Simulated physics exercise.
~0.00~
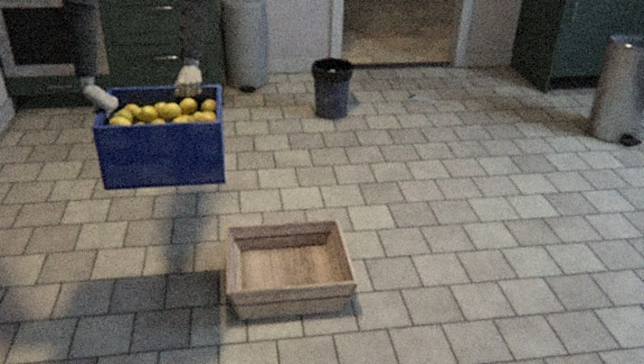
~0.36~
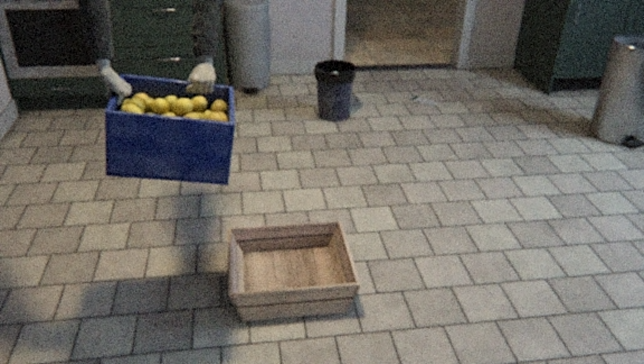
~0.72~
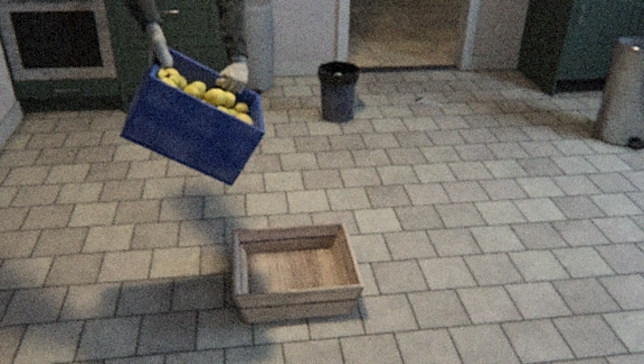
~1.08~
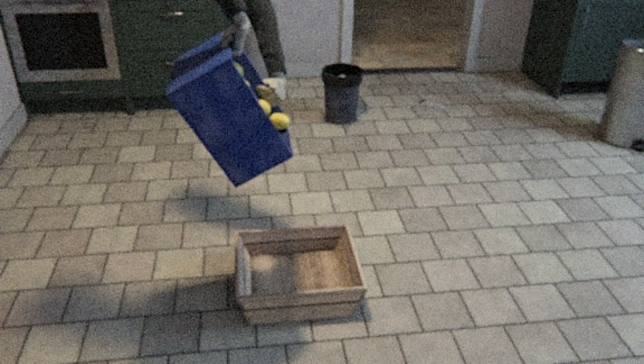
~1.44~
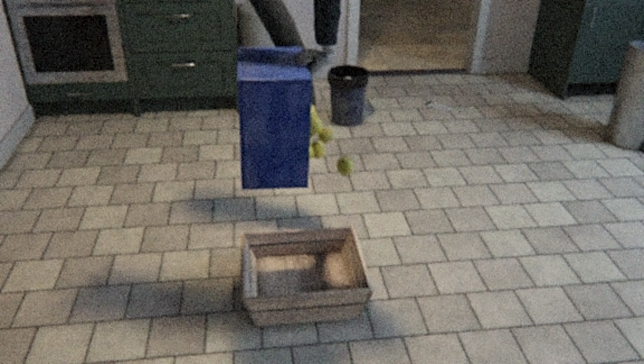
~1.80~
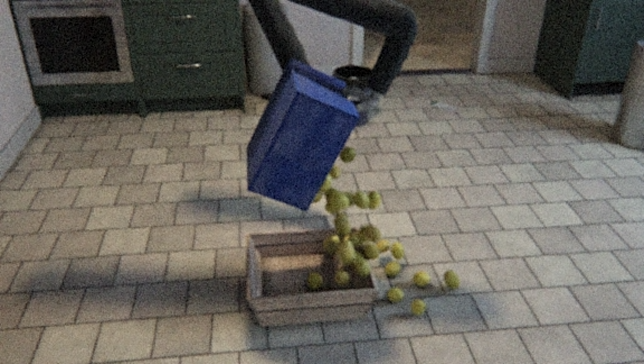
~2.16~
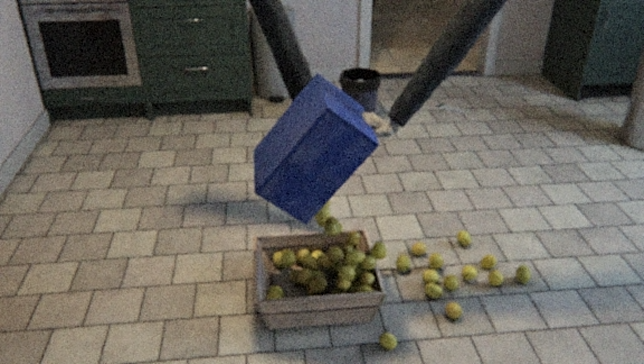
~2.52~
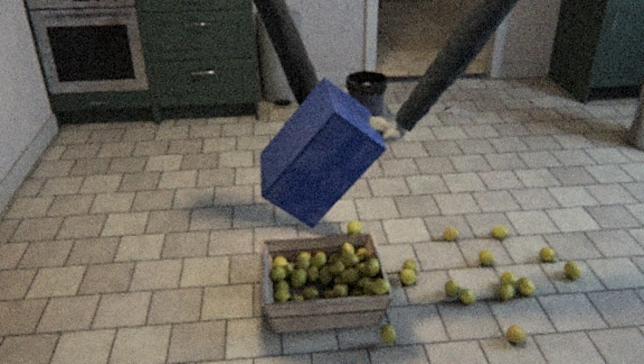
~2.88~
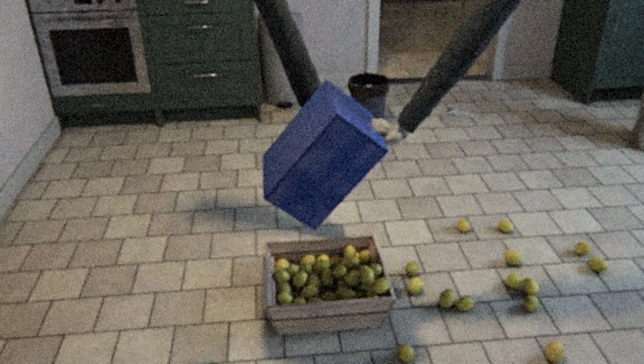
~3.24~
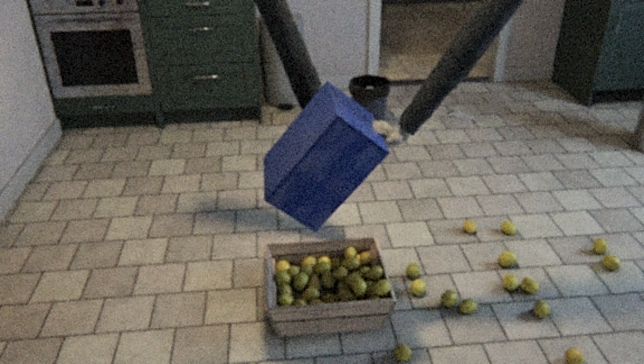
Two gloved hands on dark-sleeved arms hold a blue tote of yellow lemons at the left of a dim tiled kitchen, seen from slightly above, with green cabinets, an oven and a dark bin behind. An empty wooden carton sits on the floor in front. The tote rises a little, moves right and tips steadily towards the carton. A few lemons drop first, then a thick stream pours down, filling the carton while others land beyond its right side and roll away. The tote stops, steeply overturned, with most lemons heaped in the carton and the rest scattered across the tiles.
